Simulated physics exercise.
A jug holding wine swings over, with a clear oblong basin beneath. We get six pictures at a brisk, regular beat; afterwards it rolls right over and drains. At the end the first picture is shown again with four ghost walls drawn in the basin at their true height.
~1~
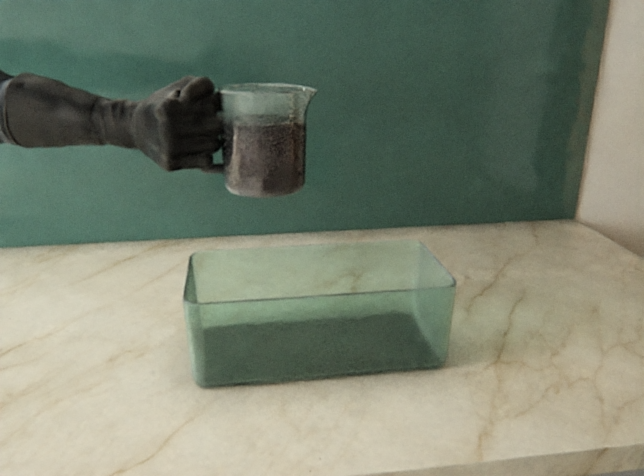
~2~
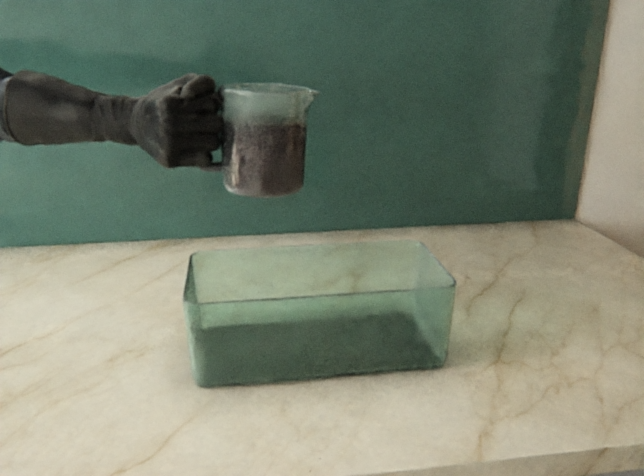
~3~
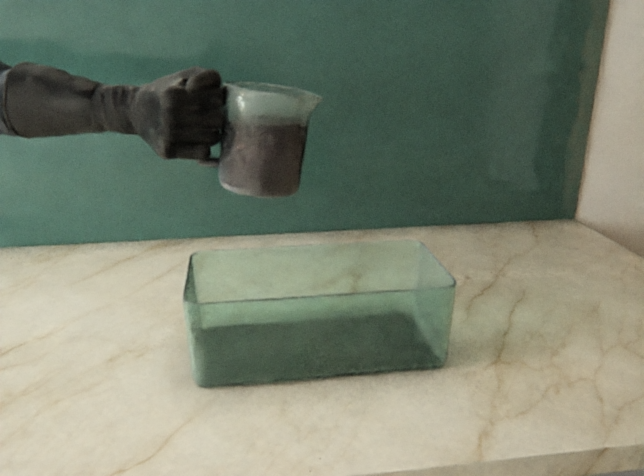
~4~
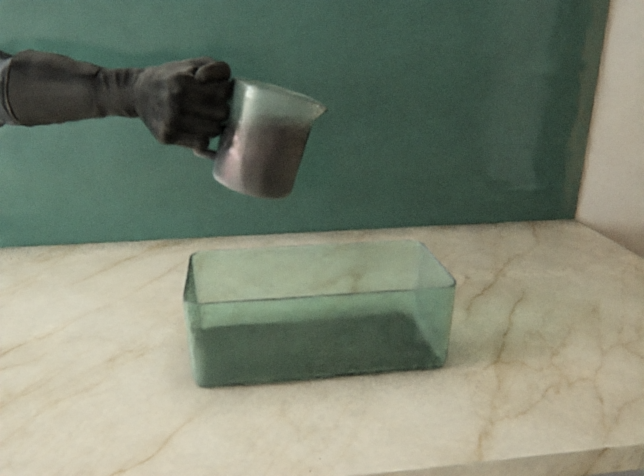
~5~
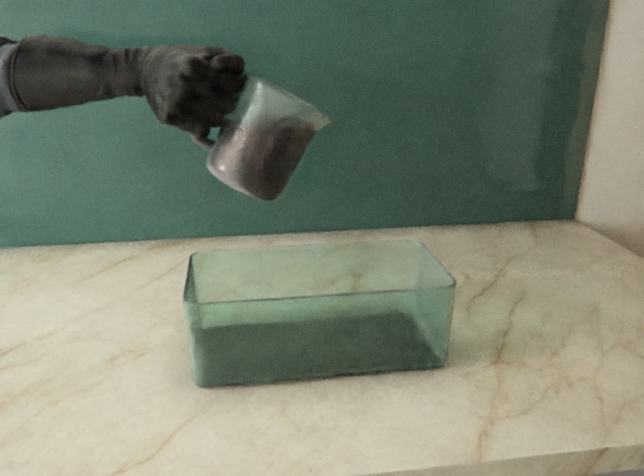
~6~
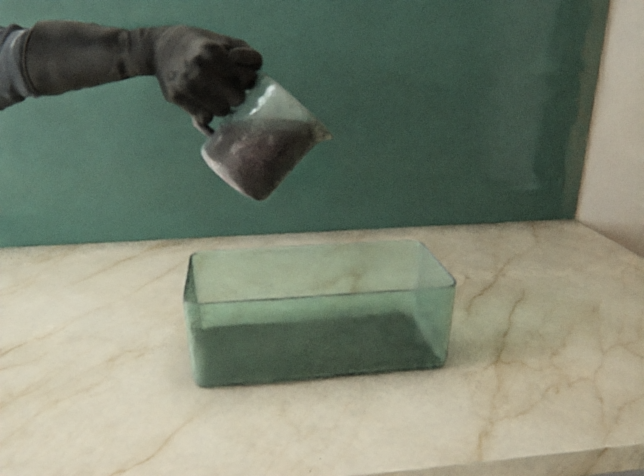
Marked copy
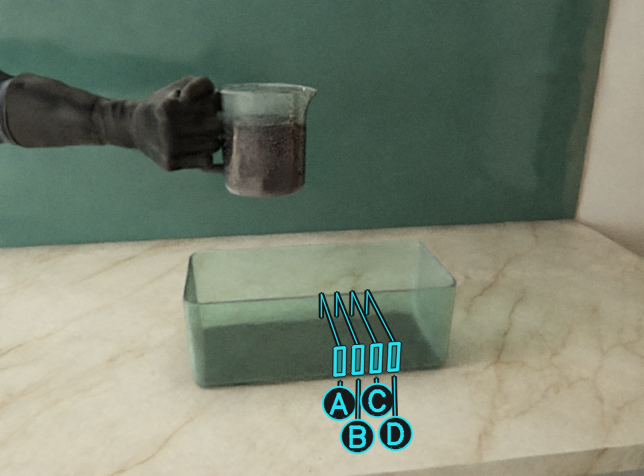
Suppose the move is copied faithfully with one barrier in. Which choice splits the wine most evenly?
Use place D.
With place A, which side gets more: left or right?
The right side.
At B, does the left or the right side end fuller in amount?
The right one.
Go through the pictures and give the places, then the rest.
Upright, lip at (316, 90); basin from (193, 384) to (445, 363); nothing has left yet, in the first picture.
Upright, lip at (317, 92); nothing has left yet, in the second picture.
Tipped about 8°, lip at (321, 98); nothing has left yet, in the third picture.
Tipped about 17°, lip at (327, 108); nothing has left yet, in the fourth picture.
Tipped about 28°, lip at (331, 121); nothing has left yet, in the fifth picture.
Tipped about 41°, lip at (333, 136); nothing has left yet, in the sixth picture.
In cyan, A at (340, 381); B at (358, 380); C at (376, 378); D at (394, 377).
For place A, about 8 % ends left of the wall and 89 % right of it; 4 % is lost outside.
For place B, about 10 % ends left of the wall and 86 % right of it; 4 % is lost outside.
For place C, about 14 % ends left of the wall and 82 % right of it; 4 % is lost outside.
For place D, about 53 % ends left of the wall and 43 % right of it; 4 % is lost outside.
